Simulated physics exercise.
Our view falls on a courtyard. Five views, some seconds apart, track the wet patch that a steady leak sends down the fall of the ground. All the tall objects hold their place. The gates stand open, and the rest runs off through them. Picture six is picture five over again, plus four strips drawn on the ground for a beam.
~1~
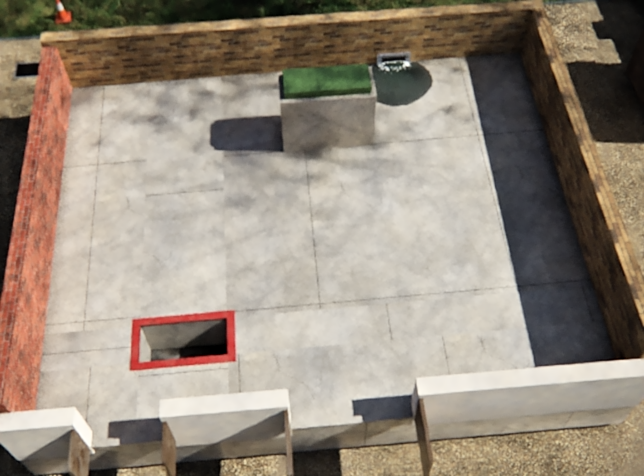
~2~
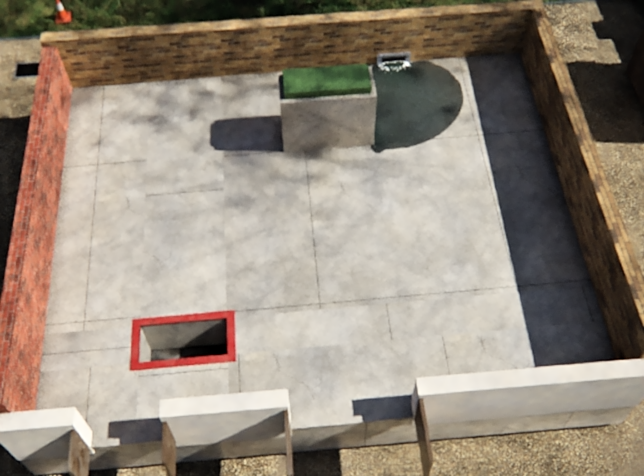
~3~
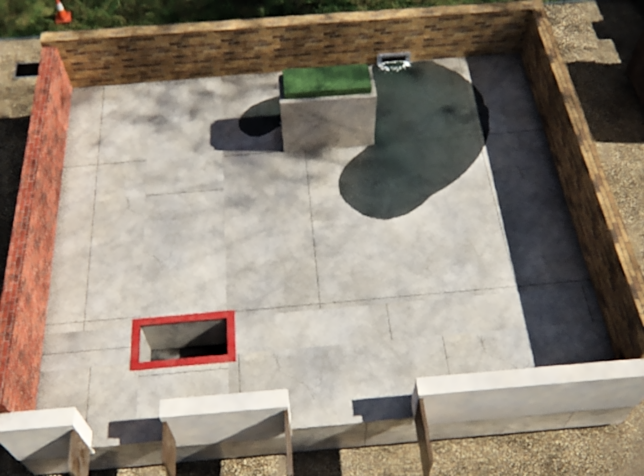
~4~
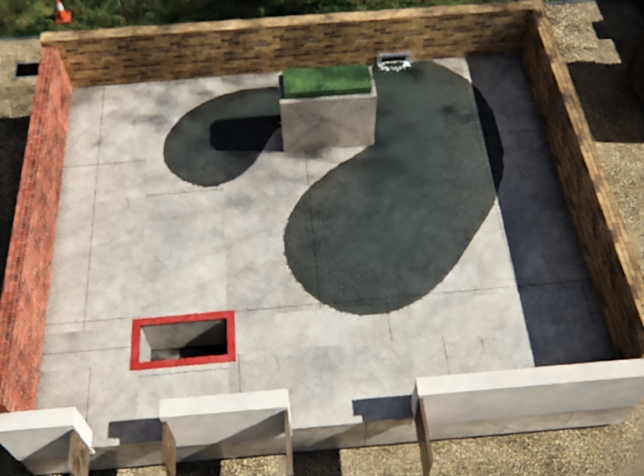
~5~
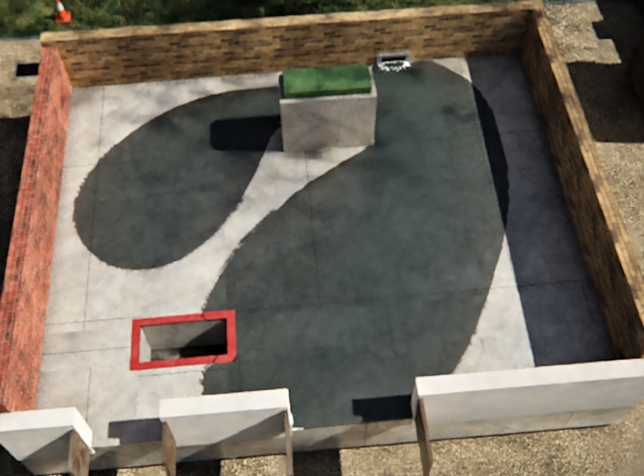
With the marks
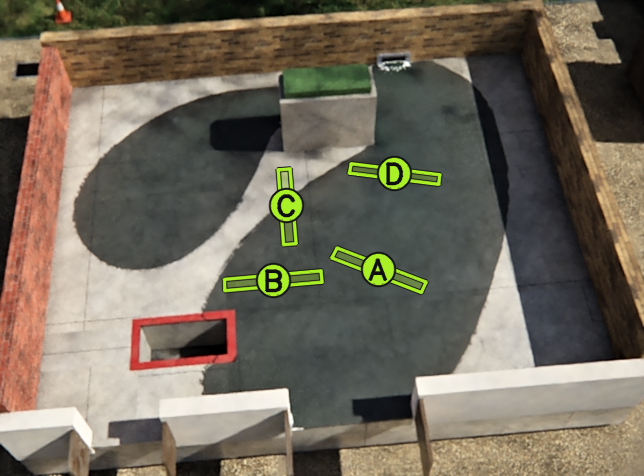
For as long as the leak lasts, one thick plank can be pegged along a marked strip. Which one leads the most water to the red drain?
I would pick position A.
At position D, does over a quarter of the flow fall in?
No, it does not.
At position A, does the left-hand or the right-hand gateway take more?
The left gate.
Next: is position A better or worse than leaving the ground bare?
Better.
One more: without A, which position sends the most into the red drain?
The answer is D.
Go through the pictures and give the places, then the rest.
Outfall at (393, 59); red drain at (183, 340); open gate at (132, 428); open gate at (351, 407); water covers 2 % of the ground and shows as far out as (415, 97); red drain still dry.
Water covers 7 % of the ground and shows as far out as (421, 141); red drain still dry.
Water covers 14 % of the ground and shows as far out as (382, 211); red drain still dry.
Water covers 29 % of the ground and shows as far out as (341, 304); red drain still dry.
51 % of the ground is wet; red drain taking water.
On the marked copy, A from (334, 252) to (423, 287); B from (224, 285) to (321, 276); C from (289, 244) to (284, 169); D from (350, 168) to (439, 179).
With A, about 28 % of the stream runs into the red drain, about 72 % out by the gates.
With B, about 14 % of the stream runs into the red drain, about 86 % out by the gates.
With C, about 15 % of the stream runs into the red drain, about 85 % out by the gates.
With D, about 21 % of the stream runs into the red drain, about 79 % out by the gates.
